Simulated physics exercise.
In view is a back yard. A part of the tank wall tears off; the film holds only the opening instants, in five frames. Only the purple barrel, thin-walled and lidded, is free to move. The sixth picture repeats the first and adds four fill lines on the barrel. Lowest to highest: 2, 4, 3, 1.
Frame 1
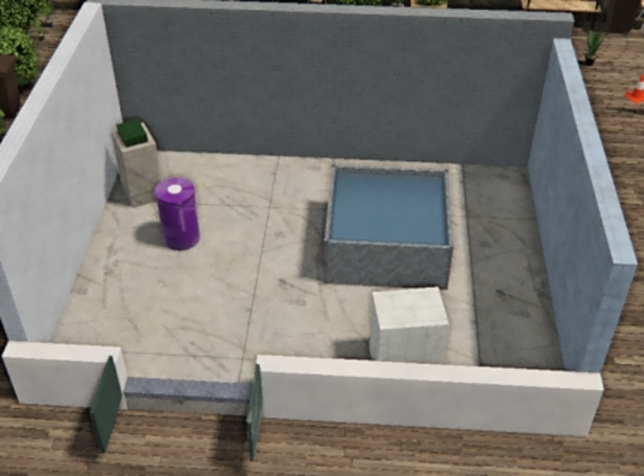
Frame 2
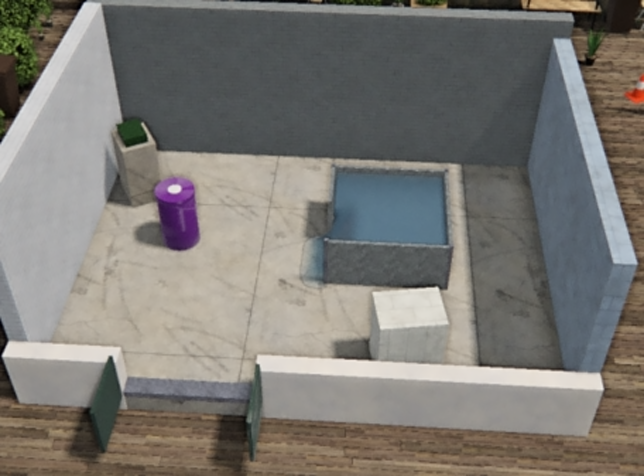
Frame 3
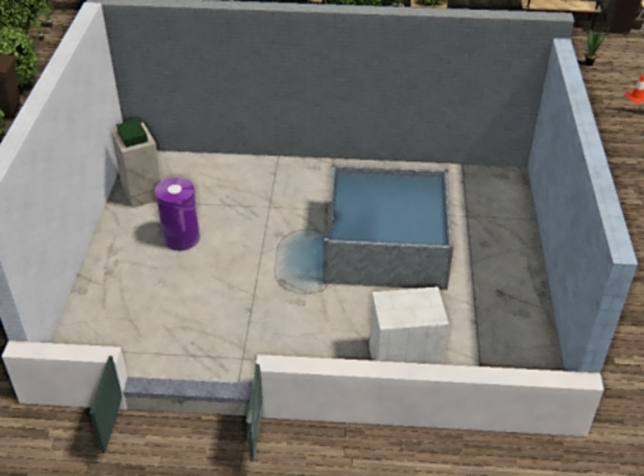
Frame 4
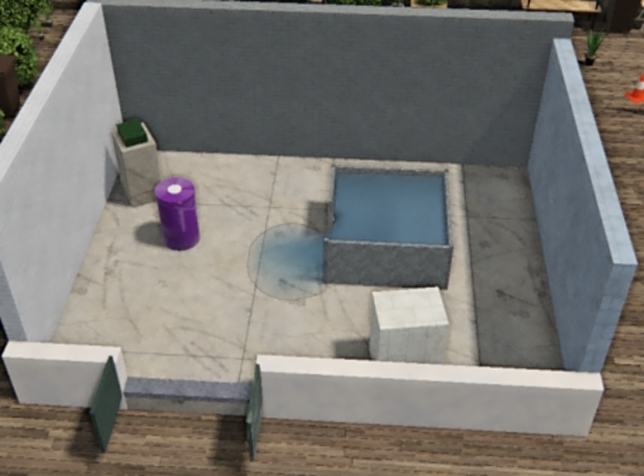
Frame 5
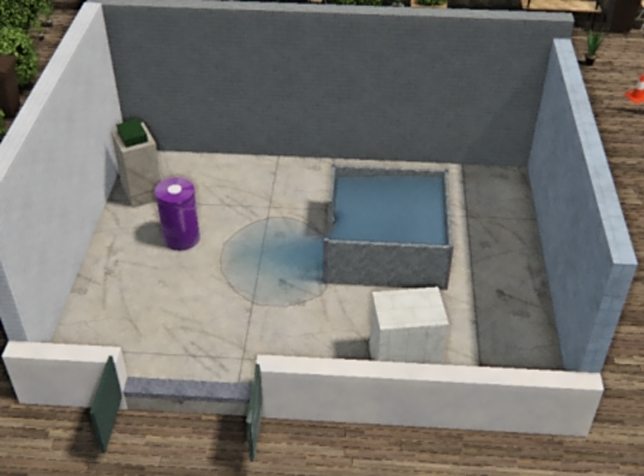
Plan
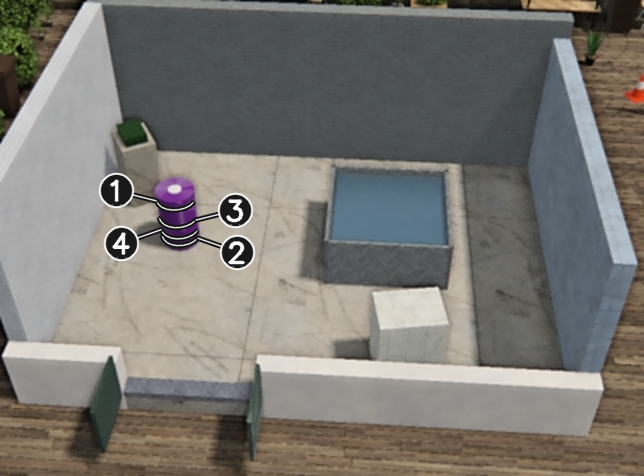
Water came out of the left side of the full stone tank in a back yard and spread leftward across the pale ground in a widening round puddle, while the purple barrel stayed still.
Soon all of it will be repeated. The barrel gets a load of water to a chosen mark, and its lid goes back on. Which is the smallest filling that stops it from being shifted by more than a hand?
Mark 3 just does it.
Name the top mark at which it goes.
It is 4.
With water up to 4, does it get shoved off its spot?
Yes, it does.
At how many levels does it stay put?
Two of them.
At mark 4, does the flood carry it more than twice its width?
No, it does not.
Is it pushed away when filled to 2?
Yes.
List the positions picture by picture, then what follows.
The first frame shows lid of the purple barrel at (175, 190); tank full, its middle at (389, 208); open gate at (189, 354).
In the second frame, 1 % of the ground wet, in view closest to the barrel at (313, 240).
In the third frame, 3 % of the ground wet, in view closest to the barrel at (287, 240).
In the fourth frame, 5 % of the ground wet, in view closest to the barrel at (258, 247).
The fifth frame shows lid of the purple barrel at (175, 190); 8 % of the ground wet, in view closest to the barrel at (231, 246).
On the marked copy, 1 at (172, 210); 2 at (177, 245); 3 at (174, 227); 4 at (176, 238); from the bottom up 2, 4, 3, 1.
With 1, it does not move.
With 2, it is pushed about twice its own width away.
With 3, it does not move.
With 4, it is pushed about half its own width away.
